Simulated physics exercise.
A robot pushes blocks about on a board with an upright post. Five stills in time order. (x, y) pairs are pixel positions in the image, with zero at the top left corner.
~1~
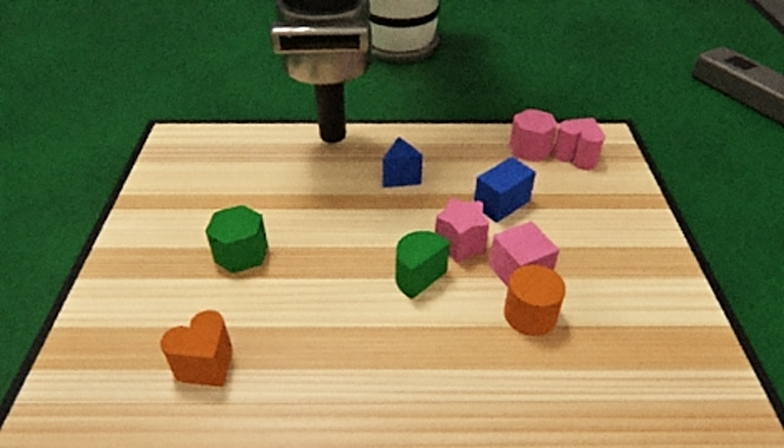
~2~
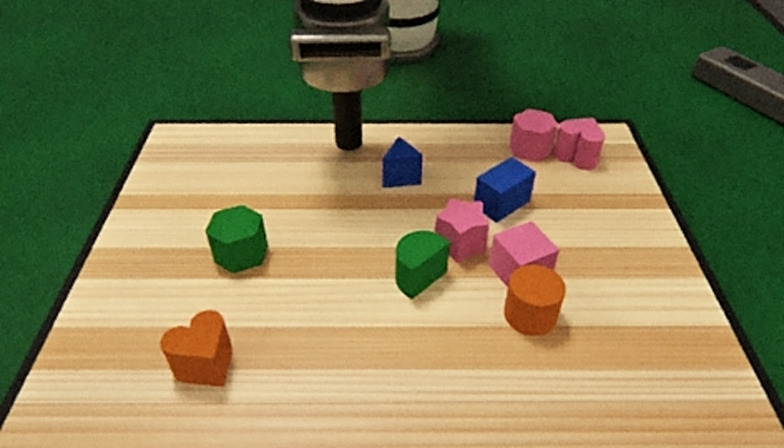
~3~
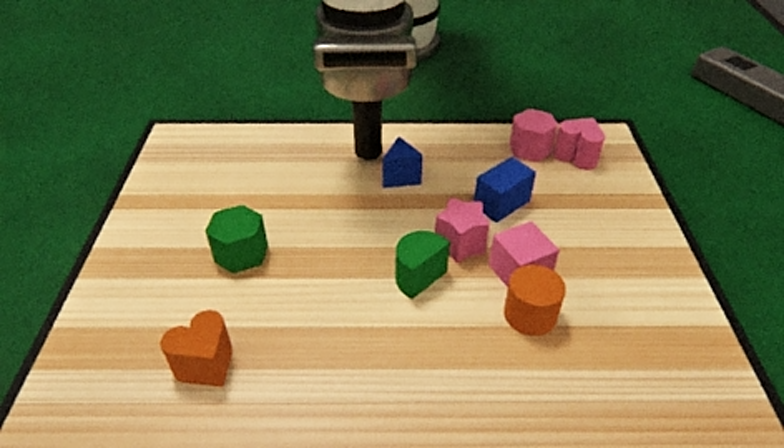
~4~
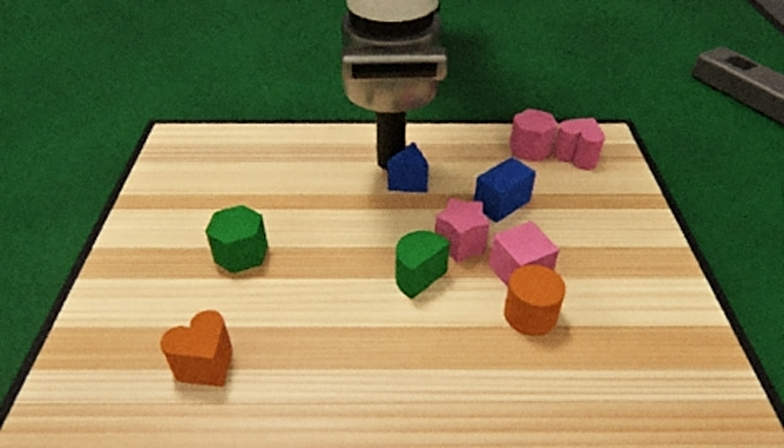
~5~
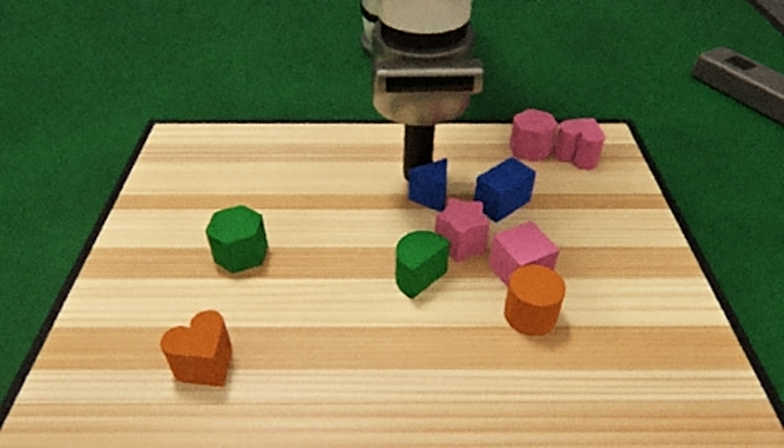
A robot arm lowered its dark post toward the small blue triangular block and nudged it right and slightly nearer, leaving it close to the blue oblong and pink star, while the other blocks stayed still.
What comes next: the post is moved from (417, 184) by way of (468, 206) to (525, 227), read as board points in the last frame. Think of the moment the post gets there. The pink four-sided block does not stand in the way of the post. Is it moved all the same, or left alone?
When the path is over, the pink four-sided block is still on its spot.
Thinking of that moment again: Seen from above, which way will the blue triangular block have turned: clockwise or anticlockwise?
It makes a clockwise turn.
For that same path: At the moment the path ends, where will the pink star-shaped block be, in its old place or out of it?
By the end it has moved.
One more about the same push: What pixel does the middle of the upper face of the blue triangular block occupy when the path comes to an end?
I'd place it at (508, 212), taking the centre of its top.
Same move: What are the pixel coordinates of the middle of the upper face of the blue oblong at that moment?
It should be at about (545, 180).
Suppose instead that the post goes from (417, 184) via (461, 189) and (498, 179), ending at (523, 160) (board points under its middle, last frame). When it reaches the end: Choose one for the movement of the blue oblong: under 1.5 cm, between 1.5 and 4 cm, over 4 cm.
It ends within 1.5 cm of its spot.
What follows on the original path. One third of the way, post at (453, 190); blue triangular block at (463, 188).
Two thirds of the way, post at (489, 204); blue triangular block at (492, 203), turned 35° clockwise; pink star-shaped block at (470, 224), turned 45° clockwise; blue oblong at (525, 179), turned 55° anticlockwise.
At the end, post at (527, 218); blue triangular block at (508, 212), turned 70° clockwise; pink star-shaped block at (471, 226), turned 55° clockwise; blue oblong at (547, 181), turned 105° anticlockwise; pink four-sided block unmoved.
